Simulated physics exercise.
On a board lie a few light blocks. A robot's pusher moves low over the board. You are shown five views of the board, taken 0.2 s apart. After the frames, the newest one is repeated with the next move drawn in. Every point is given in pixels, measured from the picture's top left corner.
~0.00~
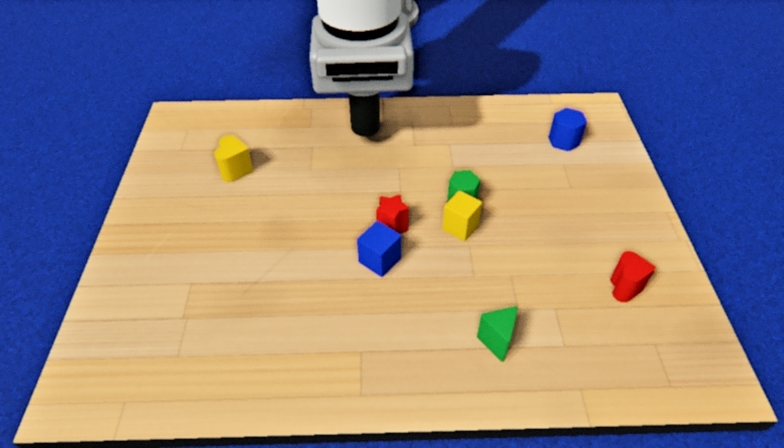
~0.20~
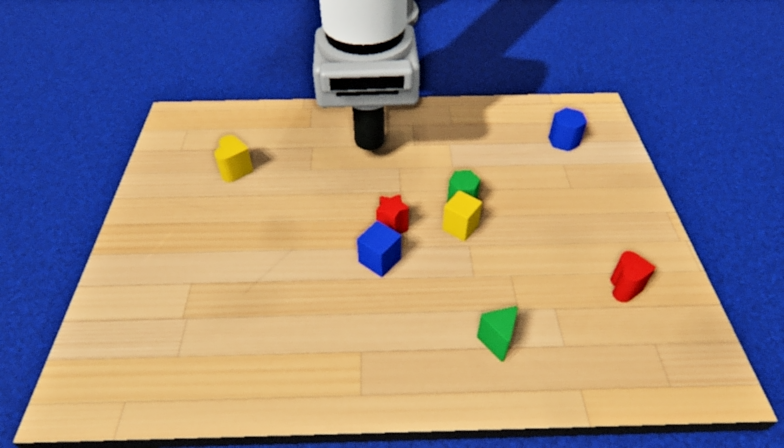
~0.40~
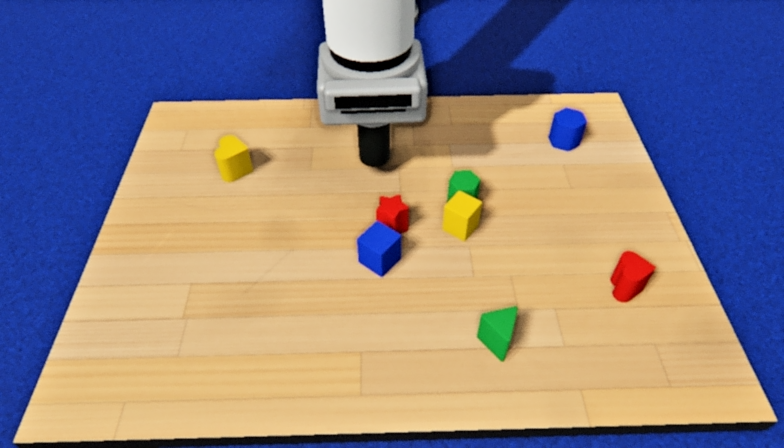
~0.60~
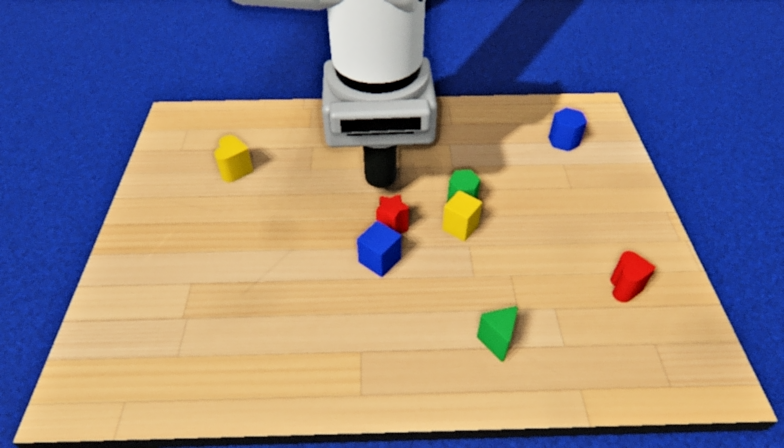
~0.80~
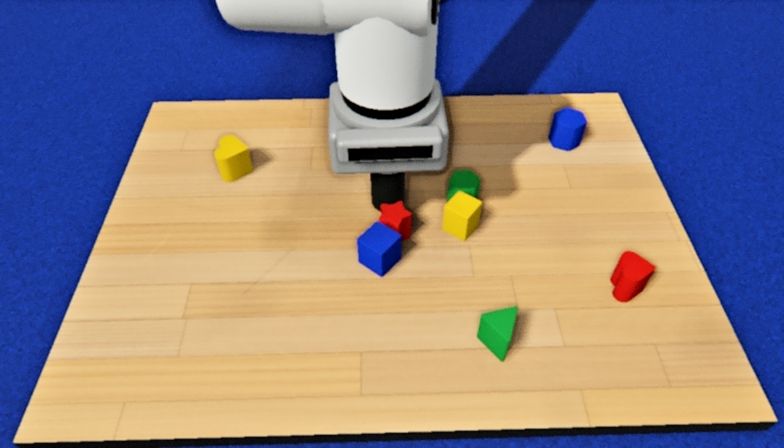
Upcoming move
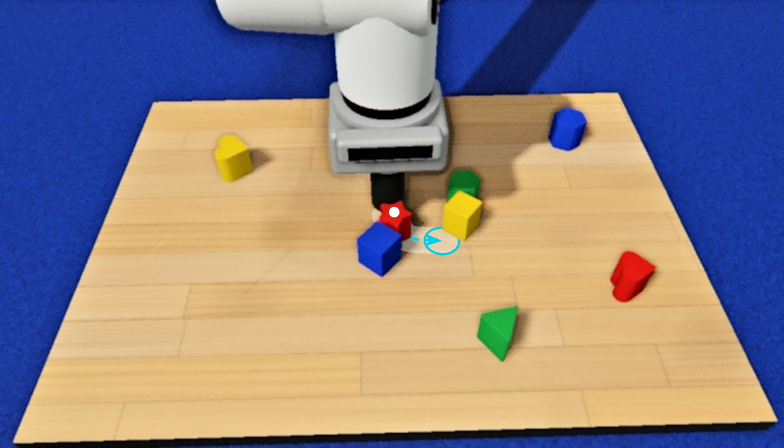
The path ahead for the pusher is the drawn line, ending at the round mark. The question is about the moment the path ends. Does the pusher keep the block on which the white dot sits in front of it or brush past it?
It slips away.
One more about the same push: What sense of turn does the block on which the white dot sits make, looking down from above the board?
It turns round clockwise.
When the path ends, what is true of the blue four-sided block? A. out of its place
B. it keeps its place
It's A.
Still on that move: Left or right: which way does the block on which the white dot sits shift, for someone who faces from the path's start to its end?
It moves over to the right.
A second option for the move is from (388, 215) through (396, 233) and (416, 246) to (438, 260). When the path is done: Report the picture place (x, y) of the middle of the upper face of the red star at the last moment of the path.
It is going to be at (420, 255).
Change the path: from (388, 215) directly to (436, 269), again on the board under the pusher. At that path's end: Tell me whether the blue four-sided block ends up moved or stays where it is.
Its place changes.
Drawn move, from (388, 215) by way of (398, 231) and (418, 240) to (442, 241); the dot is on the red star.
On the path given first. Halfway along, pusher at (408, 225); blue four-sided block at (376, 248); red star at (410, 237).
At the end, pusher at (443, 228); blue four-sided block at (376, 248); red star at (413, 239), turned 25° clockwise; yellow four-sided block at (468, 202); green hexagon still.
